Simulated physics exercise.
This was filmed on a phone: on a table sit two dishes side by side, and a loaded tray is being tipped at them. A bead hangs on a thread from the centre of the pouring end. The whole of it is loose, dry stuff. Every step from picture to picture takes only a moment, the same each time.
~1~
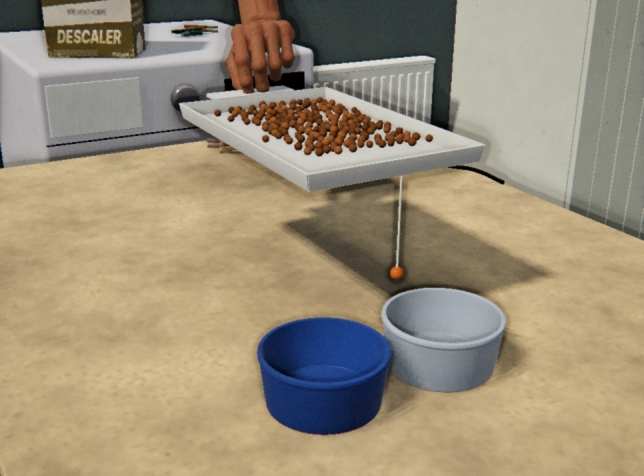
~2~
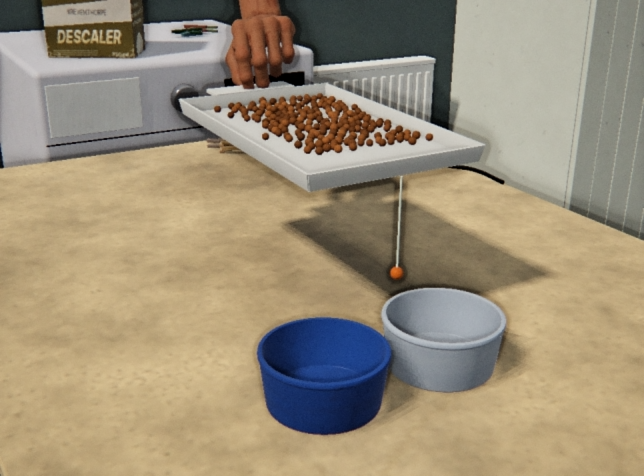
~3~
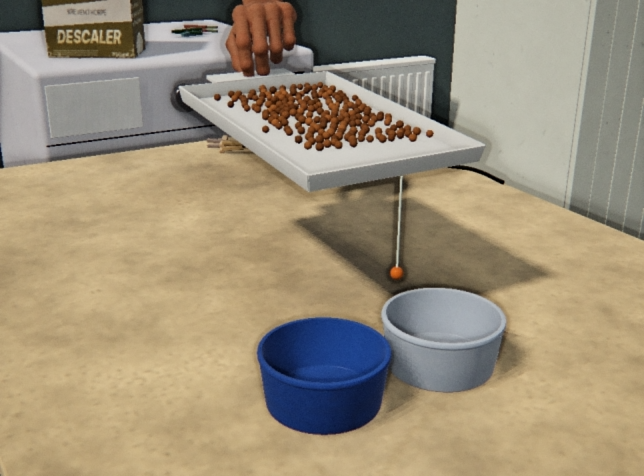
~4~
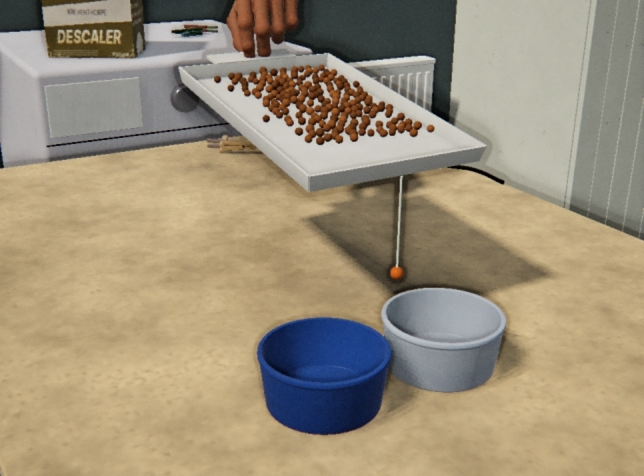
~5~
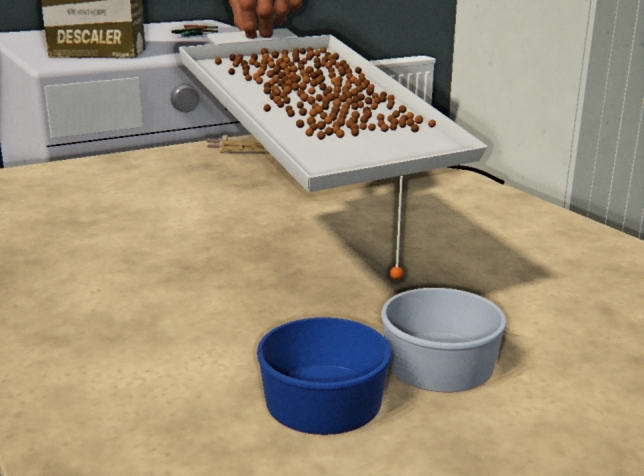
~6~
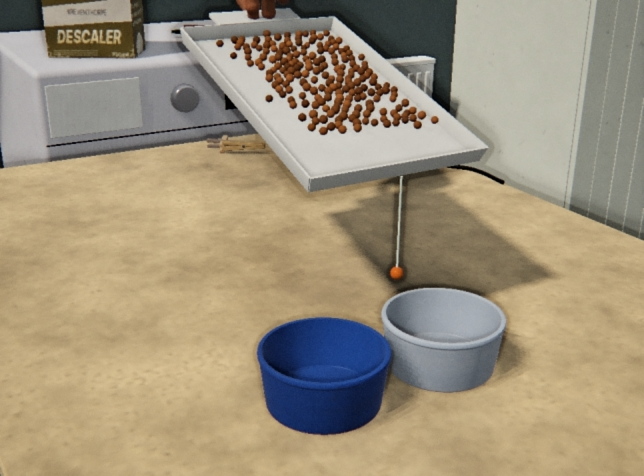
The video shows a hand raising the far end of a white tray of small brown balls, gradually tilting it toward a blue dish and a grey dish, while an orange bead hangs still from its near edge.
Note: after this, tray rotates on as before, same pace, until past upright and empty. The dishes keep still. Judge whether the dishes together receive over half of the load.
They receive over half of it.
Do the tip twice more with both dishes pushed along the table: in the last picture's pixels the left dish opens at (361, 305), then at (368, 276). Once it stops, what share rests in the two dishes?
It works out to 40 percent and then 0 percent.
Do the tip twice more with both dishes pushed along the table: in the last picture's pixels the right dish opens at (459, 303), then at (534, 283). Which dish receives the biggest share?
One: The right-side dish. Two: The left-side dish.
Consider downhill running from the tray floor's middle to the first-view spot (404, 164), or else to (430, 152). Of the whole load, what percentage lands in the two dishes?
I'd expect around 40 in a hundred first and around 0 in a hundred second.
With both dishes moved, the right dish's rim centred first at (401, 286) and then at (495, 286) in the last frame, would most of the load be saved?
For the two tries in order: Not as much as half, exceeding half.
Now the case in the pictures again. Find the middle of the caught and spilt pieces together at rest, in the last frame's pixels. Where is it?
Near pixel (444, 358).
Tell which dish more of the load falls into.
That is the right dish.
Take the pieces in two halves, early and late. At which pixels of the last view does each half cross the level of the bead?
First roughly (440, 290), then roughly (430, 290).
Just after the last frame, tray tipped steeply; the larger part on the tray; just a few in the left dish; just a few in the right dish; just a few outside both; roughly a quarter in the air.
A moment on, tray tipped past a quarter turn; roughly half on the tray; about a tenth in the left dish; about a tenth in the right dish; about a tenth outside both; about a tenth in the air.
Further on, tray tipped past a quarter turn; about a tenth in the left dish; roughly half in the right dish; roughly a quarter outside both.
When it is over, tray tipped past a quarter turn; about a tenth in the left dish; roughly half in the right dish; roughly a quarter outside both.
